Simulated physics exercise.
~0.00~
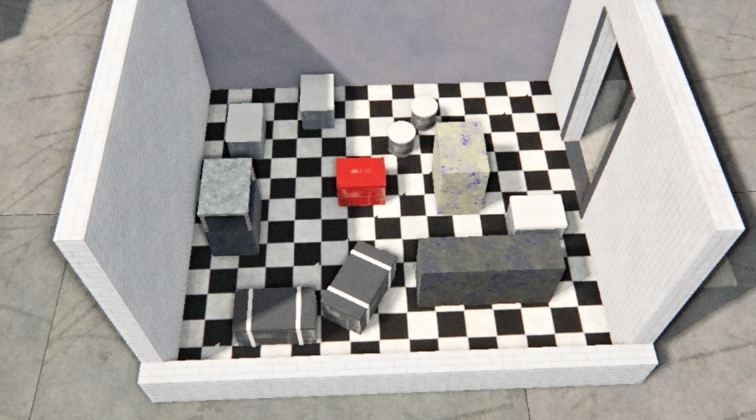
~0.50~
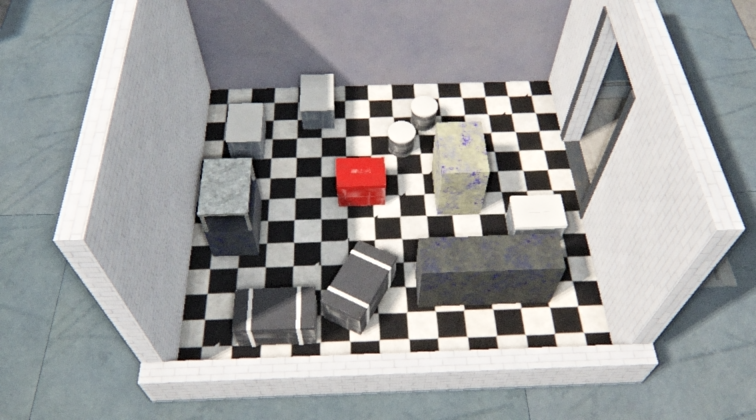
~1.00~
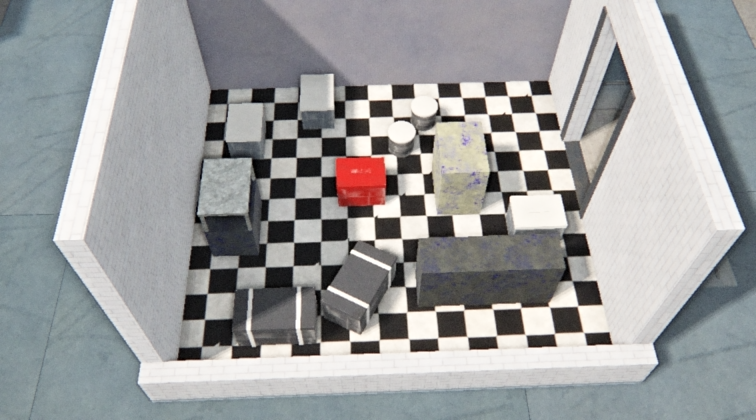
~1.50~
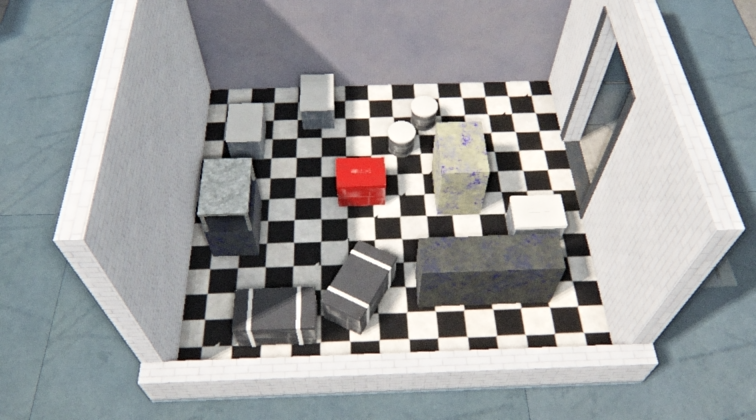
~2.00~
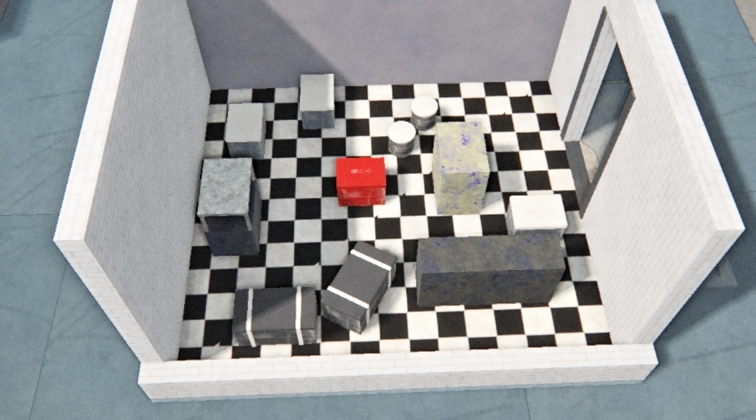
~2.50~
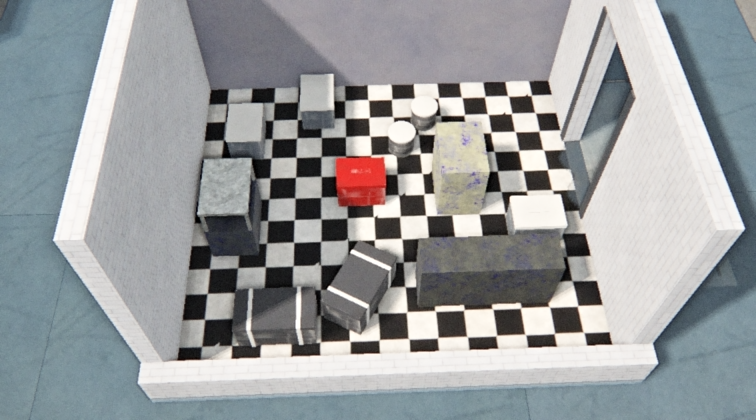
In this clip, a red chest, two dark trunks, two pale pails and several blocks stand still on a checkered floor inside a walled room seen from above, while the paving outside changes from grey to bluish.
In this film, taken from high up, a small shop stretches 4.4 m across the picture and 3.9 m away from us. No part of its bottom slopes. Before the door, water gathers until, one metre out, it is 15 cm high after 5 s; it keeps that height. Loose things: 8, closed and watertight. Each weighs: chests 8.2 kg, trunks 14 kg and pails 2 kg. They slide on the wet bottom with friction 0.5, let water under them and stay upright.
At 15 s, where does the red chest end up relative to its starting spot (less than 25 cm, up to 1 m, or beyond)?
It is pushed a bit.
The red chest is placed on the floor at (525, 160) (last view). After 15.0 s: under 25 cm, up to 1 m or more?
So it journeys a long way.
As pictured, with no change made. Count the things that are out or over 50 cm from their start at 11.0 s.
The number comes to 3.
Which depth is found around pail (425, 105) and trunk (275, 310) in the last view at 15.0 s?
Depth approx. 10 cm / 6 cm.
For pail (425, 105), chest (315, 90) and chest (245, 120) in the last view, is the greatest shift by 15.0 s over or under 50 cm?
The first is higher, the second higher and the third higher.
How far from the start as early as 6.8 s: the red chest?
It has shifted about 0 cm.
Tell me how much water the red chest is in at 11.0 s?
I'd say around 4 cm.
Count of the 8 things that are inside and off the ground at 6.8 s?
At that time, 1.
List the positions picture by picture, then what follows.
In the first picture, the red chest at (361, 172), on the bottom; 0.0 m2 under water; 0 of 8 have shifted.
In the second picture, the red chest at (361, 172), on the bottom; water covers 0.0 m2; 0 of 8 have shifted.
In the third picture, the red chest at (361, 172) rests on the ground; 0.0 m2 under water; 0 of 8 have shifted.
In the fourth picture, the red chest at (361, 172), on the bottom; 0.0 m2 under water; 0 of 8 have shifted.
In the fifth picture, the red chest at (361, 172) rests on the ground; water covers 0.0 m2; 0 of 8 have shifted.
In the sixth picture, the red chest at (361, 172) rests on the ground; 0.0 m2 under water; 0 of 8 have shifted.
After 3.5 s the red chest is near (361, 172), 0.0 m from its start, aground; 0 afloat.
After 6.8 s the red chest is near (361, 172), 0.0 m from its start, aground; 1 afloat.
After 11.0 s the red chest is near (374, 151), 0.3 m from its start, aground; 4 afloat.
After 15.0 s the red chest is near (381, 196), 0.4 m from its start, afloat; 8 afloat.
